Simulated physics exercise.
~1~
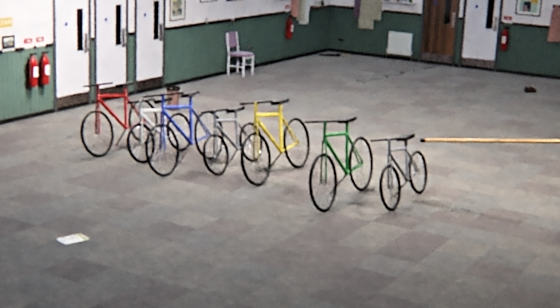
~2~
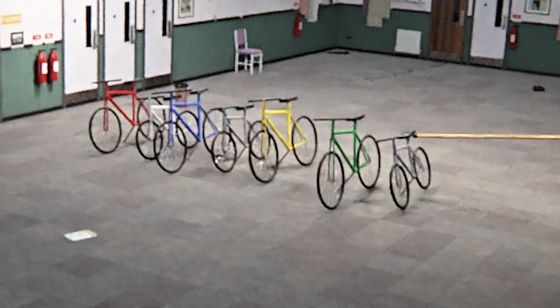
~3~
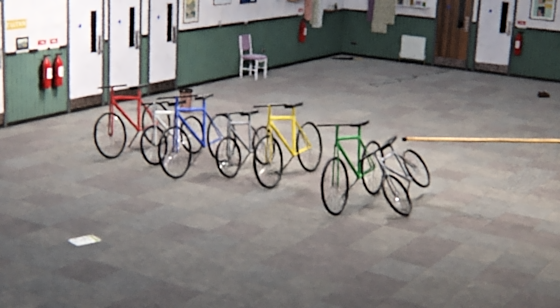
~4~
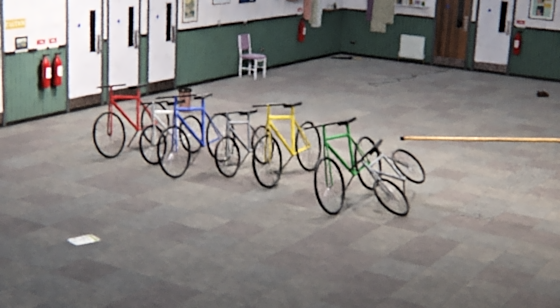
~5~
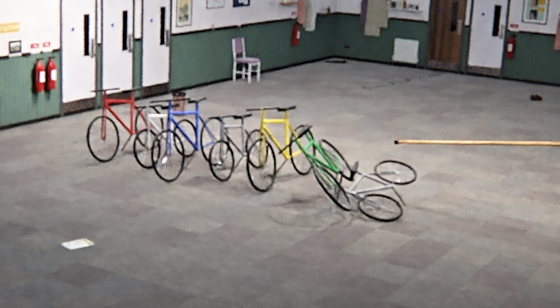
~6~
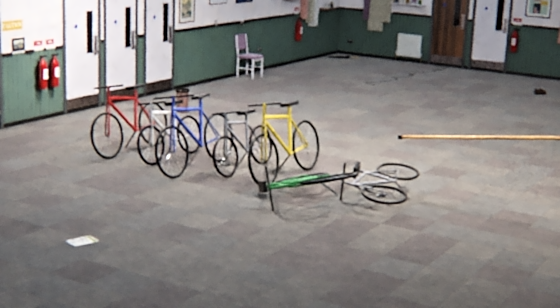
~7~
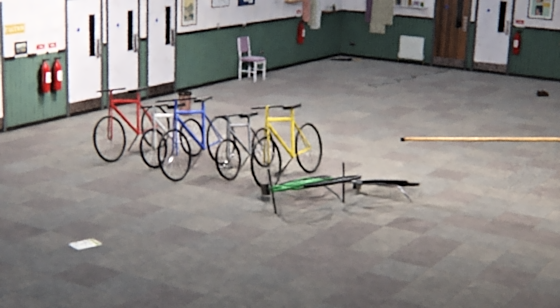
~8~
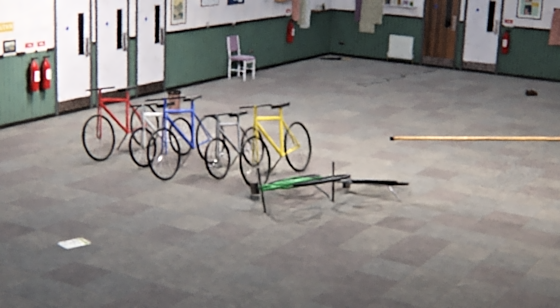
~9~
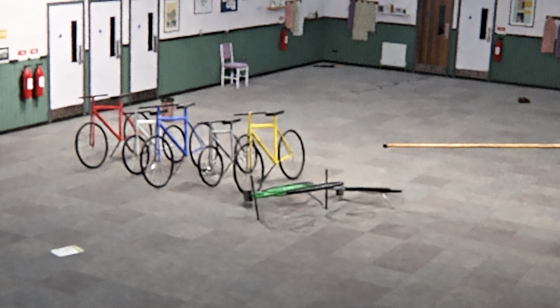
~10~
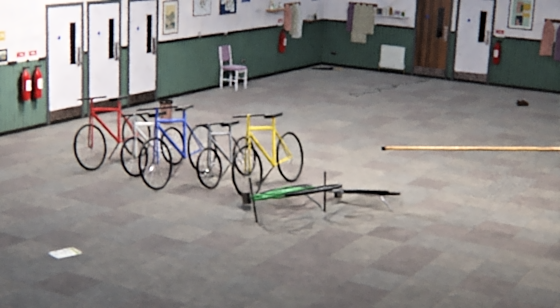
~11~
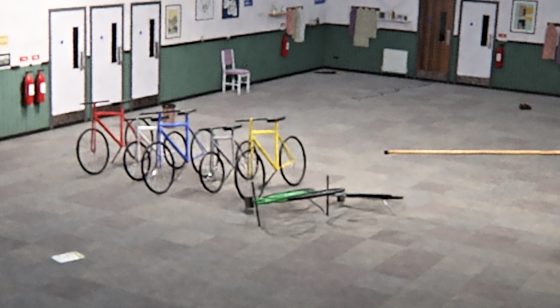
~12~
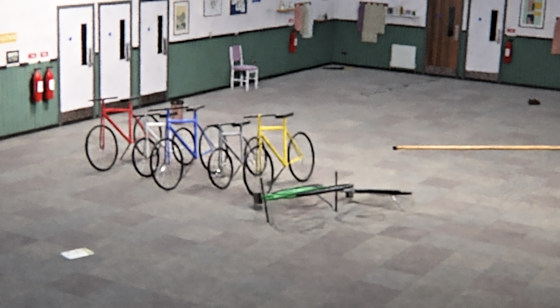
Row of bicycles standing in a hall as the end one tips over, the green one falls flat, and the rest stay upright.
